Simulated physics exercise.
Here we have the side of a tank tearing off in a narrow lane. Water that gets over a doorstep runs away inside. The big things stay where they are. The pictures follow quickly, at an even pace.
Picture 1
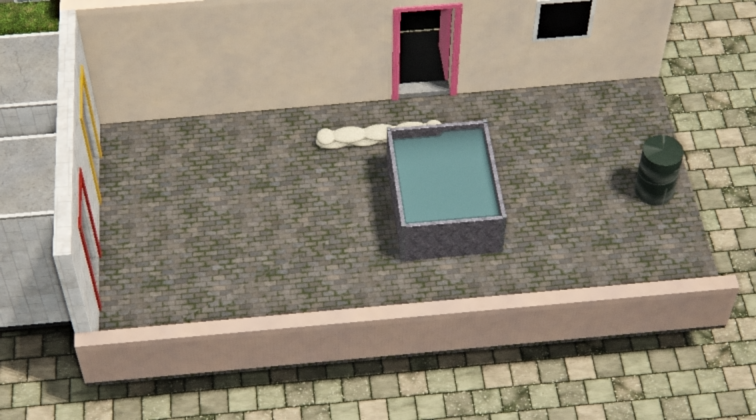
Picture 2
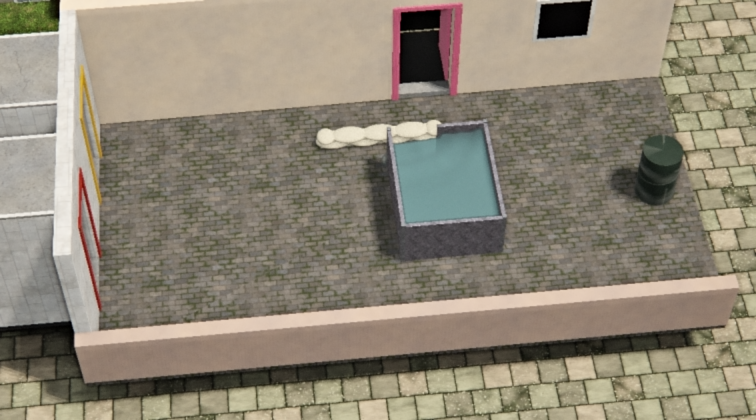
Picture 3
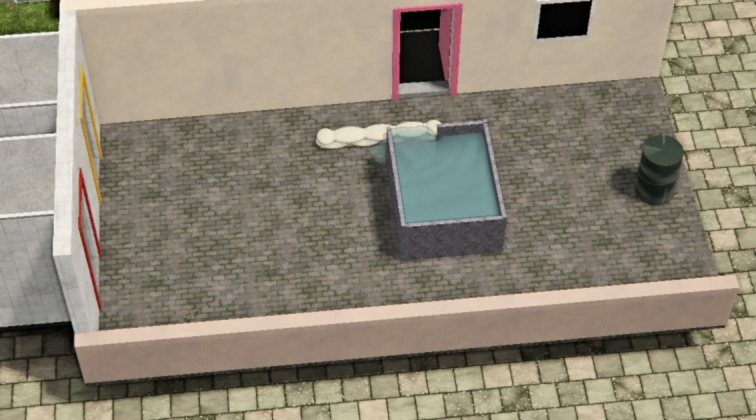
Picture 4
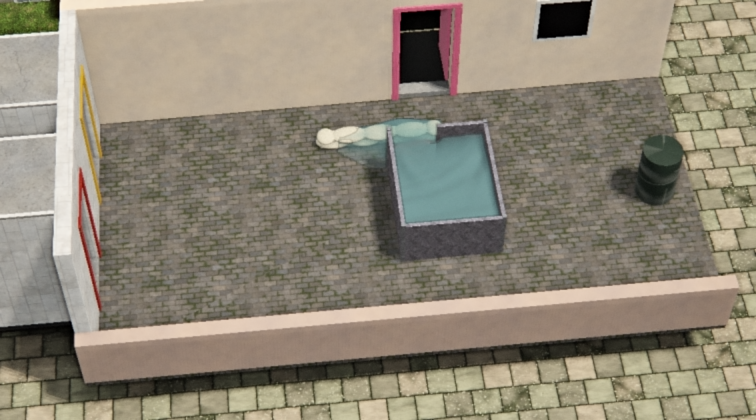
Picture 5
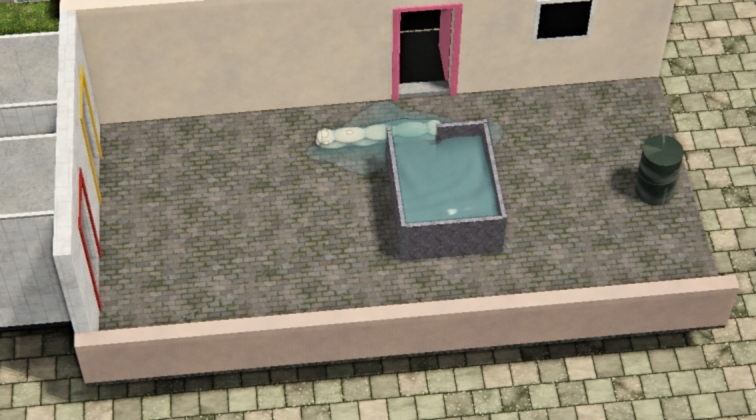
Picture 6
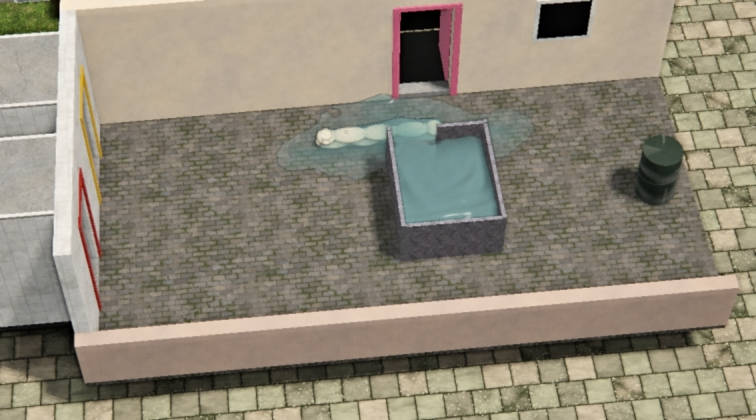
Water pours out through a gap in the far side of a dark, square-sided tank, runs over a row of pale sacks behind it, and spreads left and right across the paving near a pink-framed doorway.
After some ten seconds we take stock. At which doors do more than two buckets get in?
In the end: The pink door floods; the yellow door floods; the red door floods.
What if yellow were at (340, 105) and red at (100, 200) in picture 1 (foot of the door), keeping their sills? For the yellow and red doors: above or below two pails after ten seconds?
One by one: The yellow one takes more; the red one lets more in.
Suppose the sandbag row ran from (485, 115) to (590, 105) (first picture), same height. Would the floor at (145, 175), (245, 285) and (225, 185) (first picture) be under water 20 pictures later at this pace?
As listed: Covered, free of water, flooded.
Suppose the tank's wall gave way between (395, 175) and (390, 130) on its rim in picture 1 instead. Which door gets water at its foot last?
That is the pink door.
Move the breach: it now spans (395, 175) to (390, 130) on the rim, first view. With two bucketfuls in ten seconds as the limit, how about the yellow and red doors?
One by one: The yellow one passes that mark; the red one lets more in.
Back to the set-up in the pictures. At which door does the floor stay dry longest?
I say the red-painted one.
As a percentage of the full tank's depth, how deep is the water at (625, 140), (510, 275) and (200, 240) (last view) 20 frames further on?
In turn 4, 0 and 2 in a hundred.
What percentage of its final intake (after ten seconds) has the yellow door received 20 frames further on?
I make it 30 per cent.
A moment on, water covers 25 % of the floor; the pink door under two buckets in, the yellow door not reached, the red door not reached.
Next, water covers 45 % of the floor; the pink door over two buckets in, the yellow door wet at the sill, nothing in, the red door not reached.
Then, water covers 55 % of the floor; the pink door far over two buckets in, the yellow door over two buckets in, the red door under two buckets in.
Later, water covers 55 % of the floor; the pink door far over two buckets in, the yellow door over two buckets in, the red door over two buckets in.
In the end, water covers 70 % of the floor; the pink door far over two buckets in, the yellow door far over two buckets in, the red door over two buckets in.
